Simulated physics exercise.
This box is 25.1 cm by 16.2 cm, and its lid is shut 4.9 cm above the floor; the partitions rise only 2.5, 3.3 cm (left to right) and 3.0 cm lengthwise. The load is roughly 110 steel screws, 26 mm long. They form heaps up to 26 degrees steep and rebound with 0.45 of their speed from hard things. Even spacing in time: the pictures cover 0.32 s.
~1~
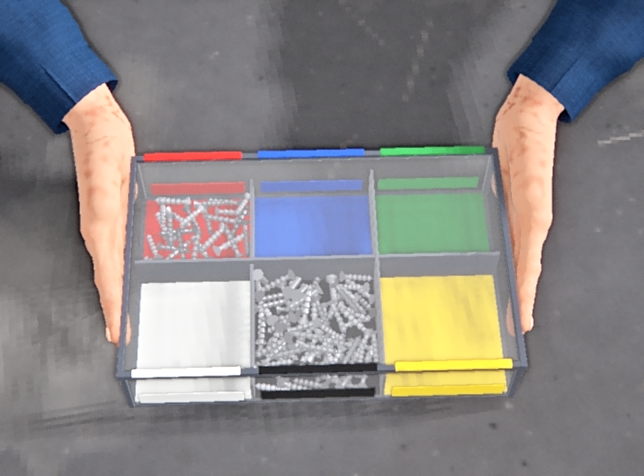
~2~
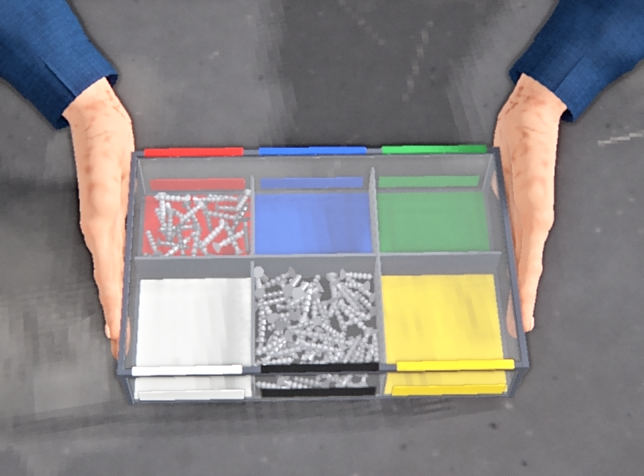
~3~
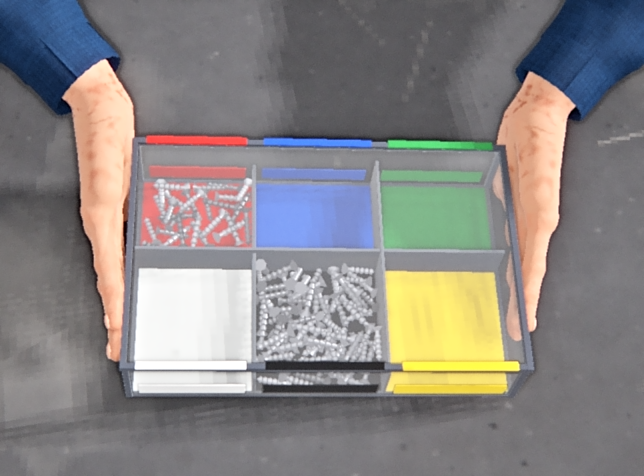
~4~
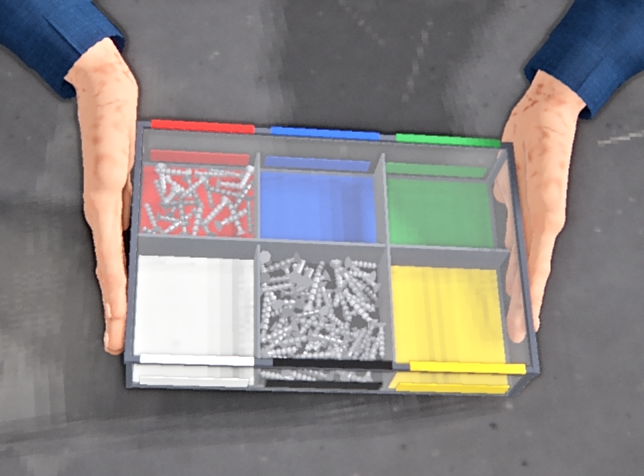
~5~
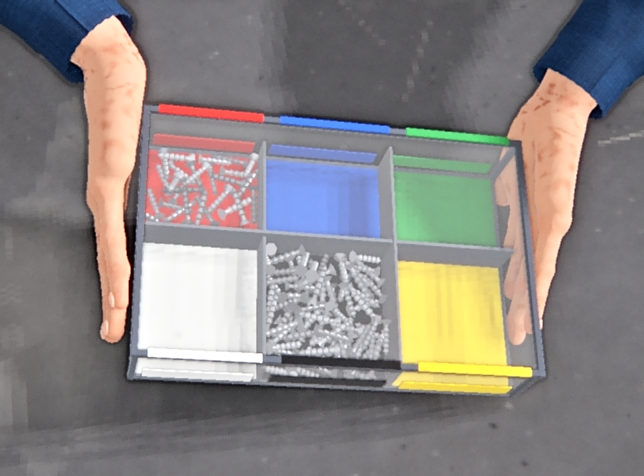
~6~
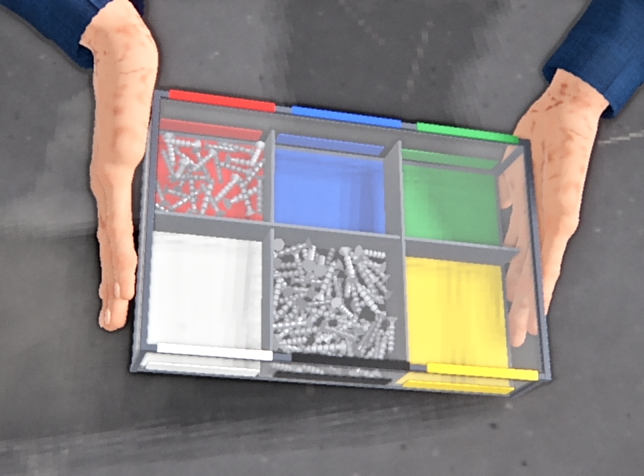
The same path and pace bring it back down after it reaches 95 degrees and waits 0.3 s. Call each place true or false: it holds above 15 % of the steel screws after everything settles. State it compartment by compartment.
Red compartment: False, blue compartment: False, green compartment: False, yellow compartment: True, white compartment: False, black compartment: True.
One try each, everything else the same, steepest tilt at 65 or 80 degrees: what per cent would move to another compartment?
I'd put them near 0 and 20 percent in that order.
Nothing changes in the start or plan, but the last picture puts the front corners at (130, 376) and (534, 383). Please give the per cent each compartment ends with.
It comes out as red at 15 percent, blue at 0 percent, green at 0 percent, yellow at 5 percent, white at 0 percent and black at 80 percent.
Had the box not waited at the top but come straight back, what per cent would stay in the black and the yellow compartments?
Final amounts would be black 70% and yellow 25%.
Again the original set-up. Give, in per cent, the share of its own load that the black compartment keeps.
Around 90 per cent of it.
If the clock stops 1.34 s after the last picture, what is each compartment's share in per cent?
In per cent: Red 10; blue 5; green 0; yellow 15; white 0; black 75.
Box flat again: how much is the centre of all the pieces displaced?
It shifts by roughly 6.5 cm.
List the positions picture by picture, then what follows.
Box tilt 0 degrees, front corners at (123, 373) and (520, 363); red 30 %, black 70 %, in the first picture.
Box tilt 1 degrees, front corners at (124, 371) and (521, 363), in the second picture.
Box tilt 5 degrees, front corners at (126, 364) and (526, 365), lowest corner right front, in the third picture.
Box tilt 9 degrees, front corners at (131, 357) and (532, 368), lowest corner right front, in the fourth picture.
Box tilt 14 degrees, front corners at (138, 350) and (537, 371), lowest corner right front, in the fifth picture.
Box tilt 18 degrees, front corners at (147, 345) and (543, 375), lowest corner right front; red 30 %, black 70 %, in the sixth picture.
Then, 1.34 s after the last picture, tilt 95 degrees; red 10 %, blue 5 %, yellow 15 %, black 75 %.
Then, 2.23 s after the last picture, tilt 47 degrees; red 10 %, yellow 25 %, black 70 %.
Then, 3.13 s after the last picture, tilt 0 degrees; red 10 %, yellow 25 %, black 65 %.
In the end, red 10 %, blue 0 %, green 0 %, yellow 25 %, white 0 %, black 65 %.
